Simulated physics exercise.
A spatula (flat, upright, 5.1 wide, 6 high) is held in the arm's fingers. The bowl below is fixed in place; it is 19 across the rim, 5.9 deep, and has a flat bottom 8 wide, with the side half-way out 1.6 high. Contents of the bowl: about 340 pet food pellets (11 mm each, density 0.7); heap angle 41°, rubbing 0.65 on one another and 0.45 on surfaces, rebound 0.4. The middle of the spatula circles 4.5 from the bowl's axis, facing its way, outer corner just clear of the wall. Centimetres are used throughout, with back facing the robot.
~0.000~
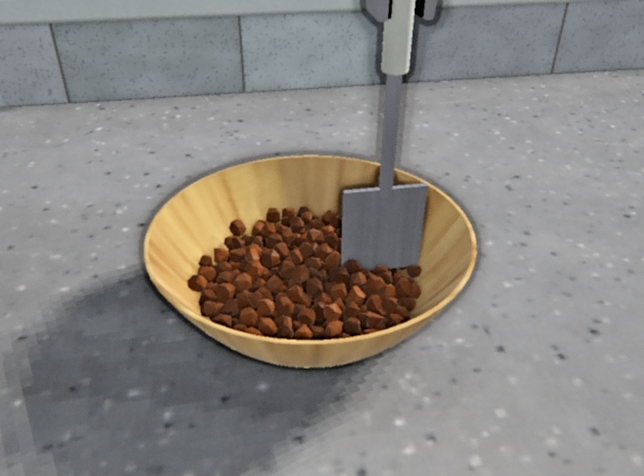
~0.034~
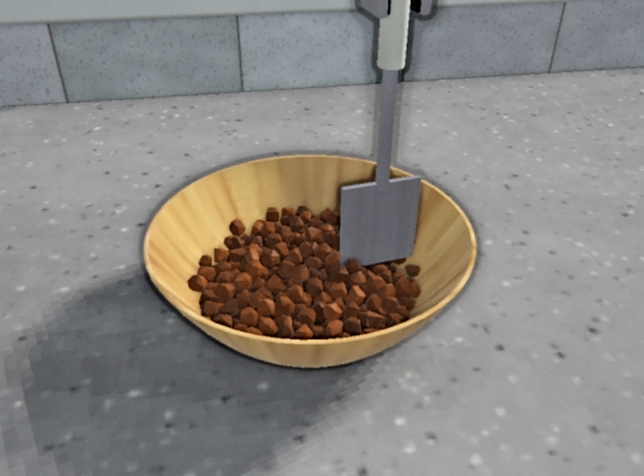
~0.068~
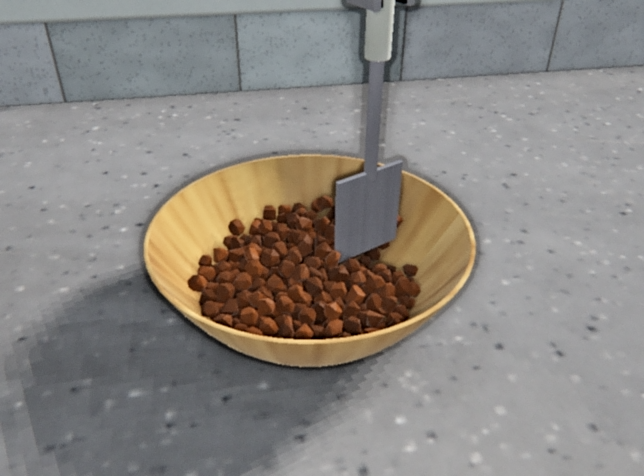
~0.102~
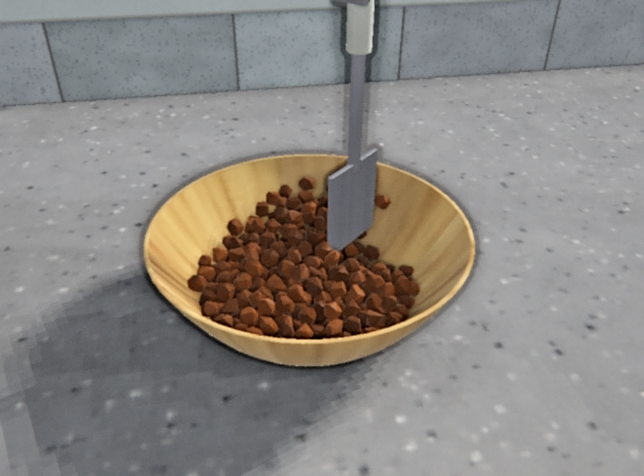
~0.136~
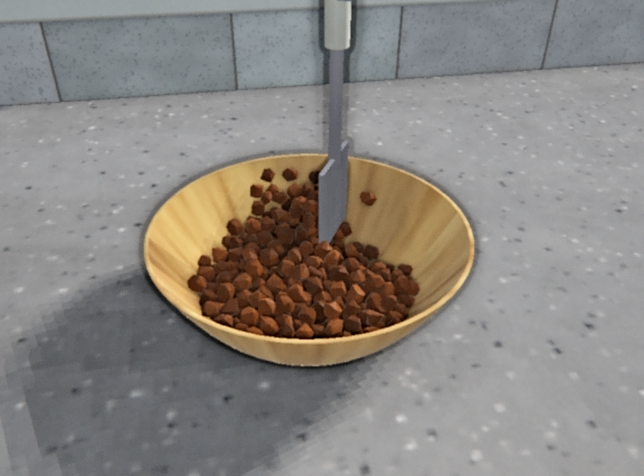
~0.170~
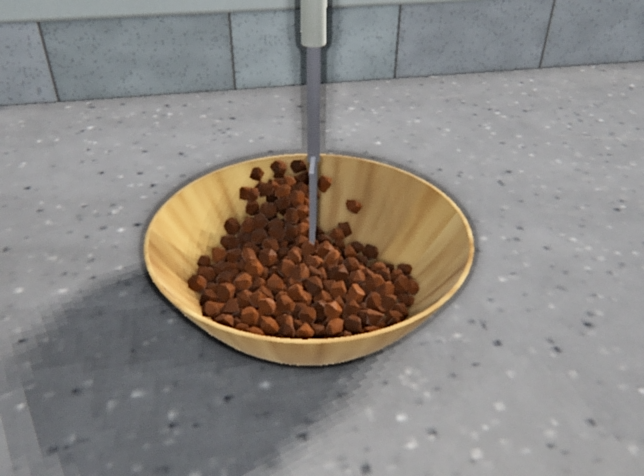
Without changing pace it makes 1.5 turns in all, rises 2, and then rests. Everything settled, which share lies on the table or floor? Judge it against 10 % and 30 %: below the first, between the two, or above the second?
Below 10 %.
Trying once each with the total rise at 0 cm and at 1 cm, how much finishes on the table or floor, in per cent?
I'd reckon around 20 and 10 per cent.
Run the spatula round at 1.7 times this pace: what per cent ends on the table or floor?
Some 20 in a hundred.
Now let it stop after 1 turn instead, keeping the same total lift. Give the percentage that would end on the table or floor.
Roughly 5 per cent.
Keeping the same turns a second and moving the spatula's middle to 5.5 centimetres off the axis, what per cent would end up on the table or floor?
In that case roughly 0 per cent.
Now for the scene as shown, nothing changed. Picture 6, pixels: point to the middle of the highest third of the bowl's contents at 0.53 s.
About (346, 305).
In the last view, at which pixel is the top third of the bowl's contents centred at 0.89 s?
Centre, approx.: (307, 223).
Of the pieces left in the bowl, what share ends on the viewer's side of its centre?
Some 40 per cent.
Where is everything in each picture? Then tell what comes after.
Spatula neck at (388, 165), 0° round; upper third of the load around (304, 269), from x 200 to 415, top at y 215; 343 in the bowl, in the first frame.
Spatula neck at (384, 159), 7° round; upper third of the load around (306, 267), from x 200 to 410, top at y 210, in the second frame.
Spatula neck at (372, 149), 24° round; upper third of the load around (306, 258), from x 200 to 410, top at y 205, in the third frame.
Spatula neck at (355, 141), 41° round; upper third of the load around (302, 253), from x 200 to 410, top at y 185, in the fourth frame.
Spatula neck at (335, 135), 58° round; upper third of the load around (295, 250), from x 200 to 410, top at y 175, in the fifth frame.
Spatula neck at (314, 132), 76° round; upper third of the load around (286, 245), from x 200 to 410, top at y 165; 343 in the bowl, in the sixth frame.
After 0.53 s, 257° round, highest piece 8 above the table; 336 in the bowl, 4 on the table or floor, 3 in flight or on the tool.
After 0.89 s, 79° round, highest piece 7 above the table; 326 in the bowl, 17 on the table or floor.
After 1.27 s, 180° round, highest piece 7 above the table; 323 in the bowl, 20 on the table or floor.
After 1.97 s, 180° round, highest piece 7 above the table; 323 in the bowl, 20 on the table or floor.
At rest, 323 in the bowl, 20 on the table or floor. That is 6 % on the table or floor.
